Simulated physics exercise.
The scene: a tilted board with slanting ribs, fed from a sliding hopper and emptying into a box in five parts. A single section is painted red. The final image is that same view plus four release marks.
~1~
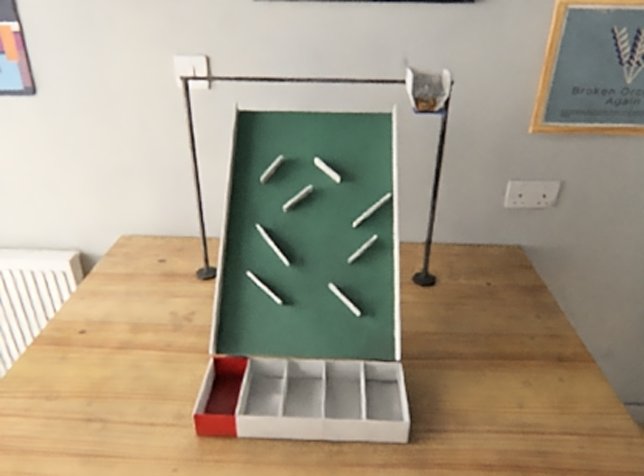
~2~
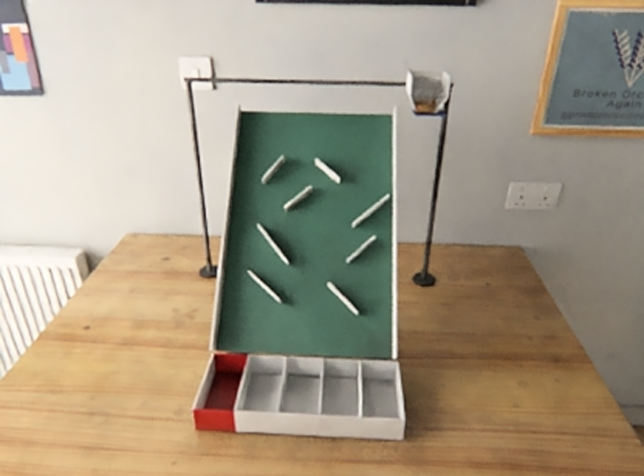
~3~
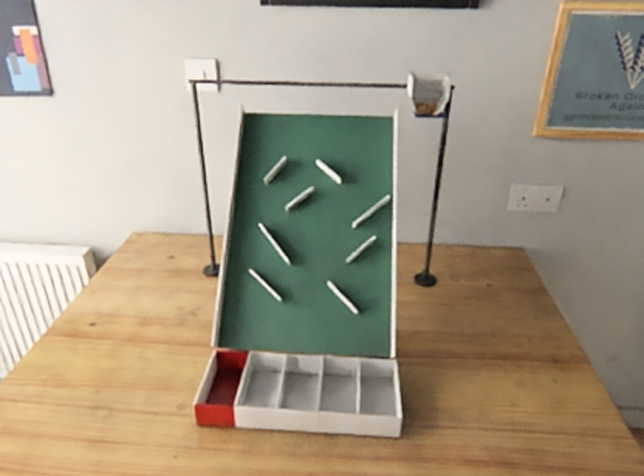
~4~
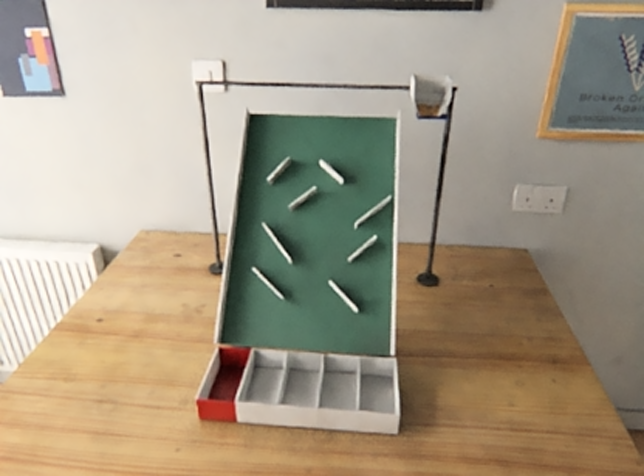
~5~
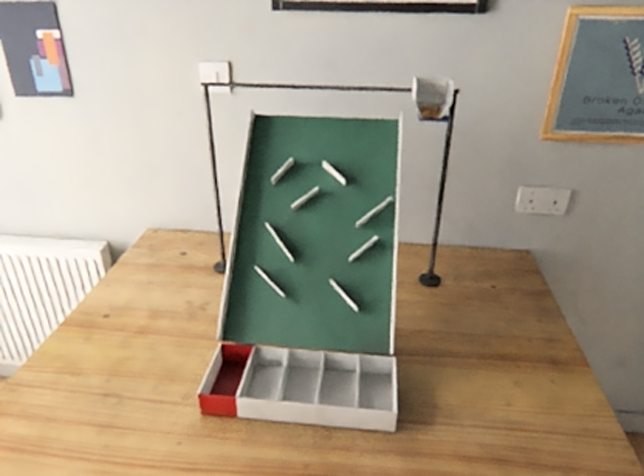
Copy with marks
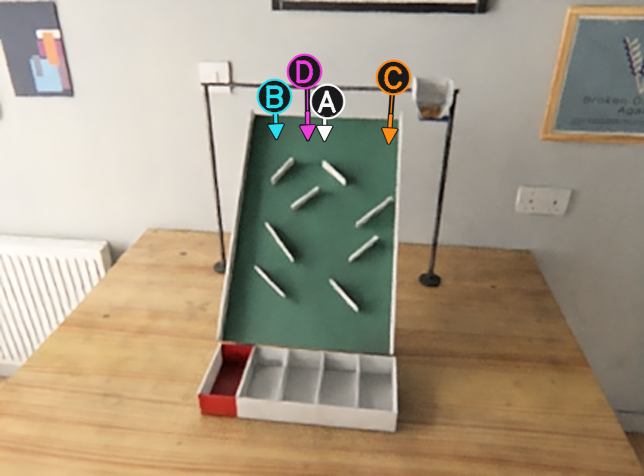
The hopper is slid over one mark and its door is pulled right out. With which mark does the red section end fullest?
B is best.
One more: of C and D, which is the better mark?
That is mark D.
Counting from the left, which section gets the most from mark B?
The first.
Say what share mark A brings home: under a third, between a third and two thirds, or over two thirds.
Mark A gives under a third.
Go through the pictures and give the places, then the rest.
The first frame shows hopper at (423, 105), round wooden beads, door shut.
The second frame shows ribs (262, 179) to (283, 156), (316, 159) to (339, 178), (284, 207) to (311, 186).
The third frame shows ribs (354, 224) to (389, 196), (260, 224) to (288, 261), (348, 259) to (375, 236).
The fourth frame shows ribs (253, 268) to (282, 297), (330, 281) to (357, 310).
The fifth frame shows red section at (218, 404), number 1 of 5 from the left.
On the marked copy, mark A meets the board at (324, 135); mark B meets the board at (276, 133); mark C meets the board at (389, 138); mark D meets the board at (307, 134).
With A, a small part in the red section, nearly all in other sections, a stray few outside the box.
With B, most in the red section, a small part in other sections, a stray few outside the box.
With C, a stray few in the red section, nearly all in other sections, a small part outside the box.
With D, about a quarter in the red section, about two thirds in other sections, a small part outside the box.
